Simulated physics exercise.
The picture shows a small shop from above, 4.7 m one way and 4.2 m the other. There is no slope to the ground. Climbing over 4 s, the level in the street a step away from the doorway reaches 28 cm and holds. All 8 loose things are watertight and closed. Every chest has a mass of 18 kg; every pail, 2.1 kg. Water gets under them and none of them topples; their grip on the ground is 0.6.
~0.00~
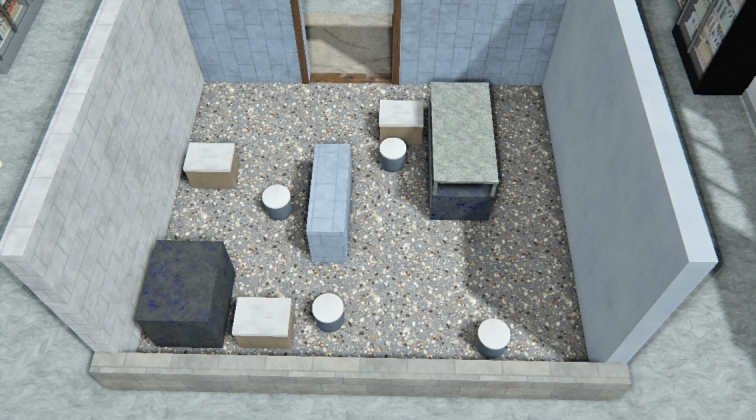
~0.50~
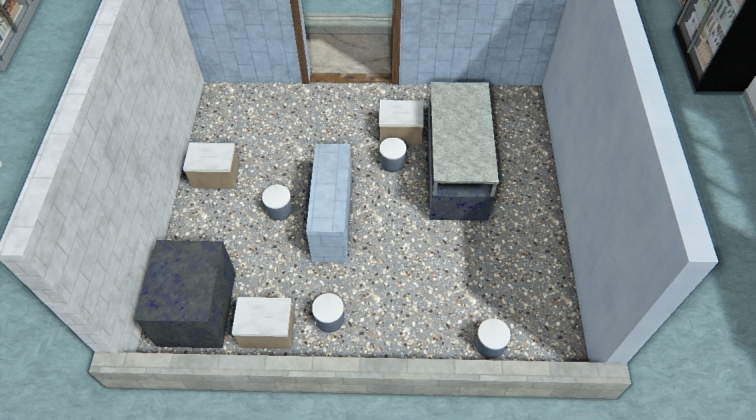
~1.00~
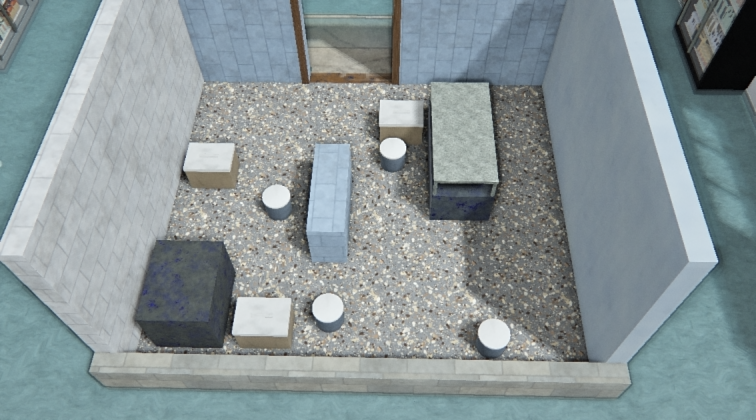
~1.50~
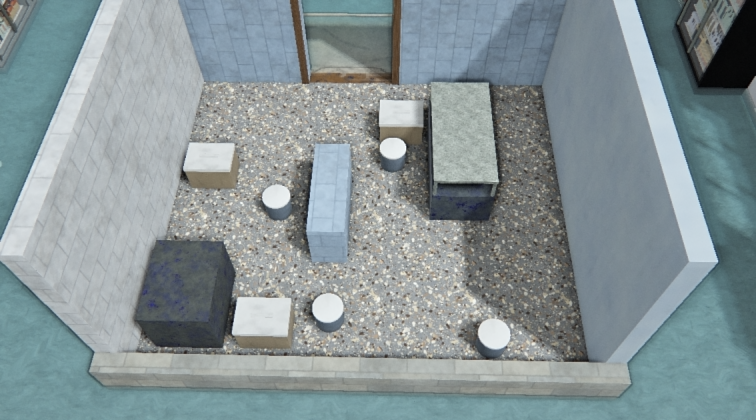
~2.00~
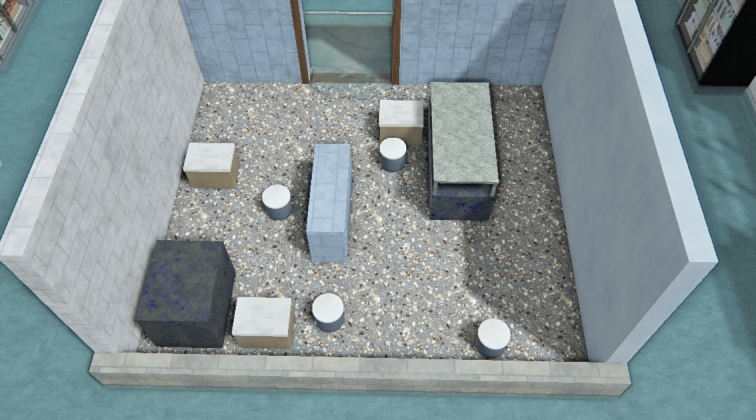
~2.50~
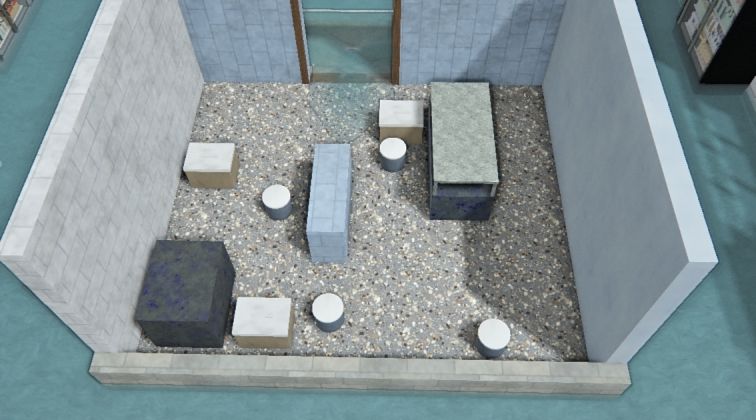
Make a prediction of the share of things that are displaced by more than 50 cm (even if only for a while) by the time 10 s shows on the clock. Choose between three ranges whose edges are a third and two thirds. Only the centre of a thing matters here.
The range is the highest, two thirds or more.
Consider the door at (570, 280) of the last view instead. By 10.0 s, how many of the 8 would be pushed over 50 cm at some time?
In that case the number is 7.
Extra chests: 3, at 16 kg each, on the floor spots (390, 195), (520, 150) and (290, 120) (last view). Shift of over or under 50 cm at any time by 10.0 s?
In order: Above the mark, below the mark, above the mark.
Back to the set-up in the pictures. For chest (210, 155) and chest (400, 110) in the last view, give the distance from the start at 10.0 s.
Shifts: 120 cm / 200 cm.
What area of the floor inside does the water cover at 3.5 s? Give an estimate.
Wet area: Approx. 3.5 m2.
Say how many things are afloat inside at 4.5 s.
Count: 0.
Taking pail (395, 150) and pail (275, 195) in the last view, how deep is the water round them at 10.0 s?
14 and 13 cm.
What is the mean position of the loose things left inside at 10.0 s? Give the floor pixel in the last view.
Around (412, 221).
After 3.5 s 0 of 8 are over 50 cm from their spots; 0 afloat.
After 4.5 s 1 of 8 are over 50 cm from their spots; 0 afloat.
After 7.0 s 6 of 8 are over 50 cm from their spots; 7 afloat.
After 10.0 s 8 of 8 are over 50 cm from their spots, and 8 have been at some point; 6 afloat.
